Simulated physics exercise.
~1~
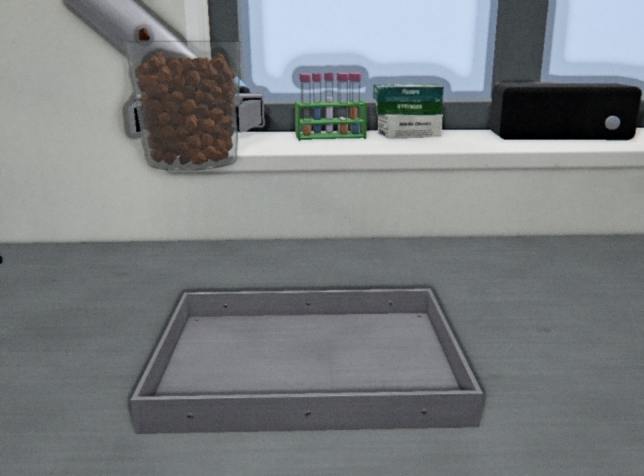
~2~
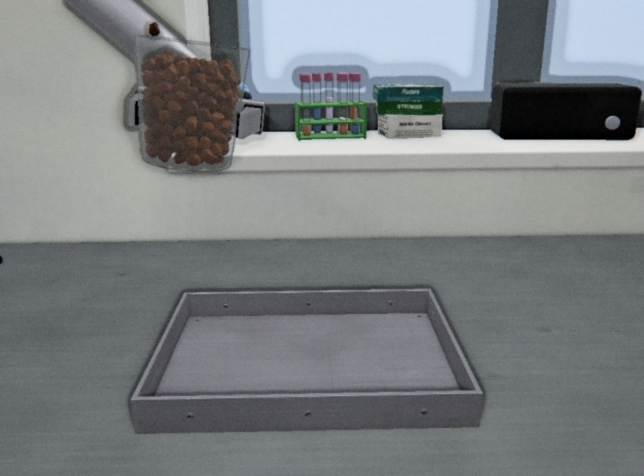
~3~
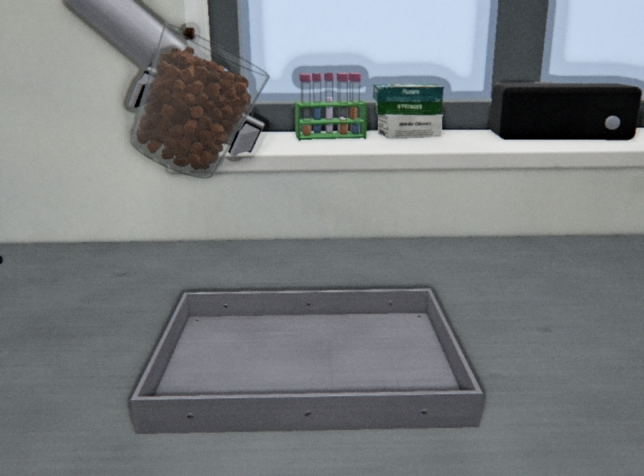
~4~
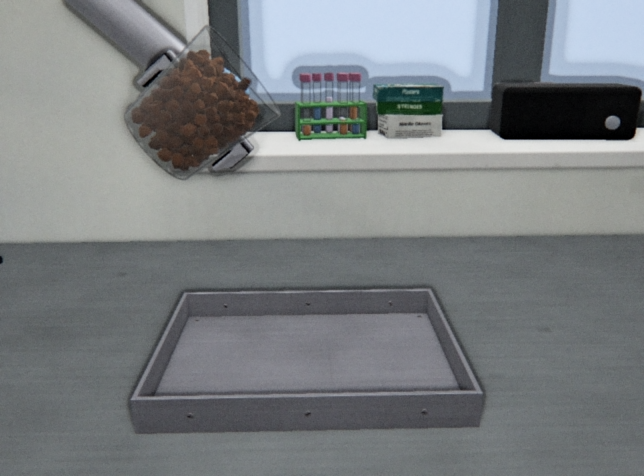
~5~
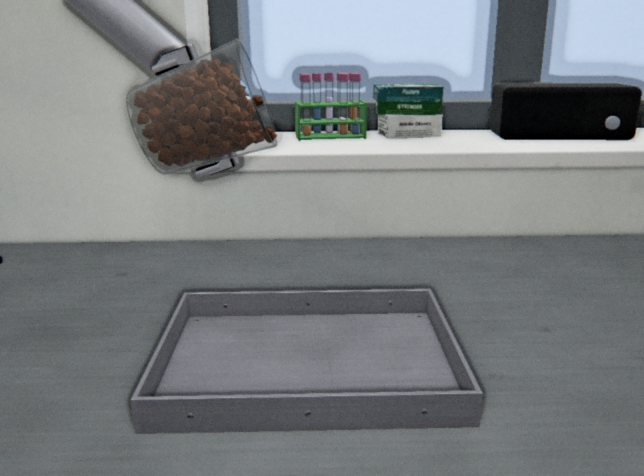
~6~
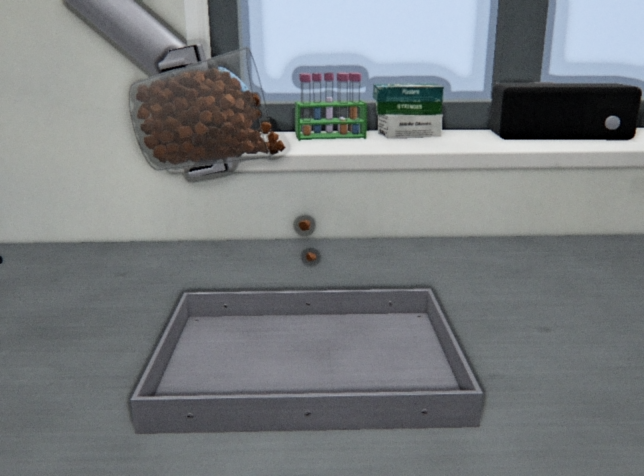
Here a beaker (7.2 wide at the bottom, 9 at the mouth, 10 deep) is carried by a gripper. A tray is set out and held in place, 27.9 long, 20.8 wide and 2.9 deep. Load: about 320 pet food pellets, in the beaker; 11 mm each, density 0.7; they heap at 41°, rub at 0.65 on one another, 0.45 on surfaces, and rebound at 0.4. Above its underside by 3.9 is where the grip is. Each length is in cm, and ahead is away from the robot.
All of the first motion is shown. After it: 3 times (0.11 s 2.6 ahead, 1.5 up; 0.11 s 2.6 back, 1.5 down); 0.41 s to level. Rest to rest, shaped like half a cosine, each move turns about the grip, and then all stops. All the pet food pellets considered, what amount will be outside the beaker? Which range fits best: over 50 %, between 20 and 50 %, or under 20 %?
The range that fits is over 50 %.
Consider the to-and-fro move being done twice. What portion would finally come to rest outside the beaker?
60 per cent or so.
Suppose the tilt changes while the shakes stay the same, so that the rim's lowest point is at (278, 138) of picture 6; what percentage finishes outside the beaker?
Around 45 per cent of it.
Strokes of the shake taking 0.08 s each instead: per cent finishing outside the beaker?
I'd expect close to 90 per cent then.
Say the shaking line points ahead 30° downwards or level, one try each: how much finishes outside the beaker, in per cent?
Result: Approx. 35 % and 55 %, one try each.
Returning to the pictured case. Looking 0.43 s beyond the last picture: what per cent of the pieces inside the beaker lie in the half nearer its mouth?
I'd guess about 75 percent of it.
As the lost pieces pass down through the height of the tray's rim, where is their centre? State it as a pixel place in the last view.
I'd put it somewhere near (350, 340).
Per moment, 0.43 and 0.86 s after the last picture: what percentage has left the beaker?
At the first moment 50 per cent, at the second 70 per cent.
Then, 0.43 s after the last picture, tilted 79° forward, highest piece 25 above the table; 169 in the beaker, 103 in the tray, 51 in flight or on a rim.
Then, 0.86 s after the last picture, tilted 42° forward, highest piece 27 above the table; 221 in the tray, 99 in the beaker, 2 on the table or floor, 1 in flight or on a rim.
Then, 1.27 s after the last picture, level, highest piece 26 above the table; 222 in the tray, 99 in the beaker, 2 on the table or floor.
Then, 2.32 s after the last picture, level, highest piece 26 above the table; 222 in the tray, 99 in the beaker, 2 on the table or floor.
Final count, 222 in the tray, 99 in the beaker, 2 on the table or floor. That is 69 % outside the beaker.
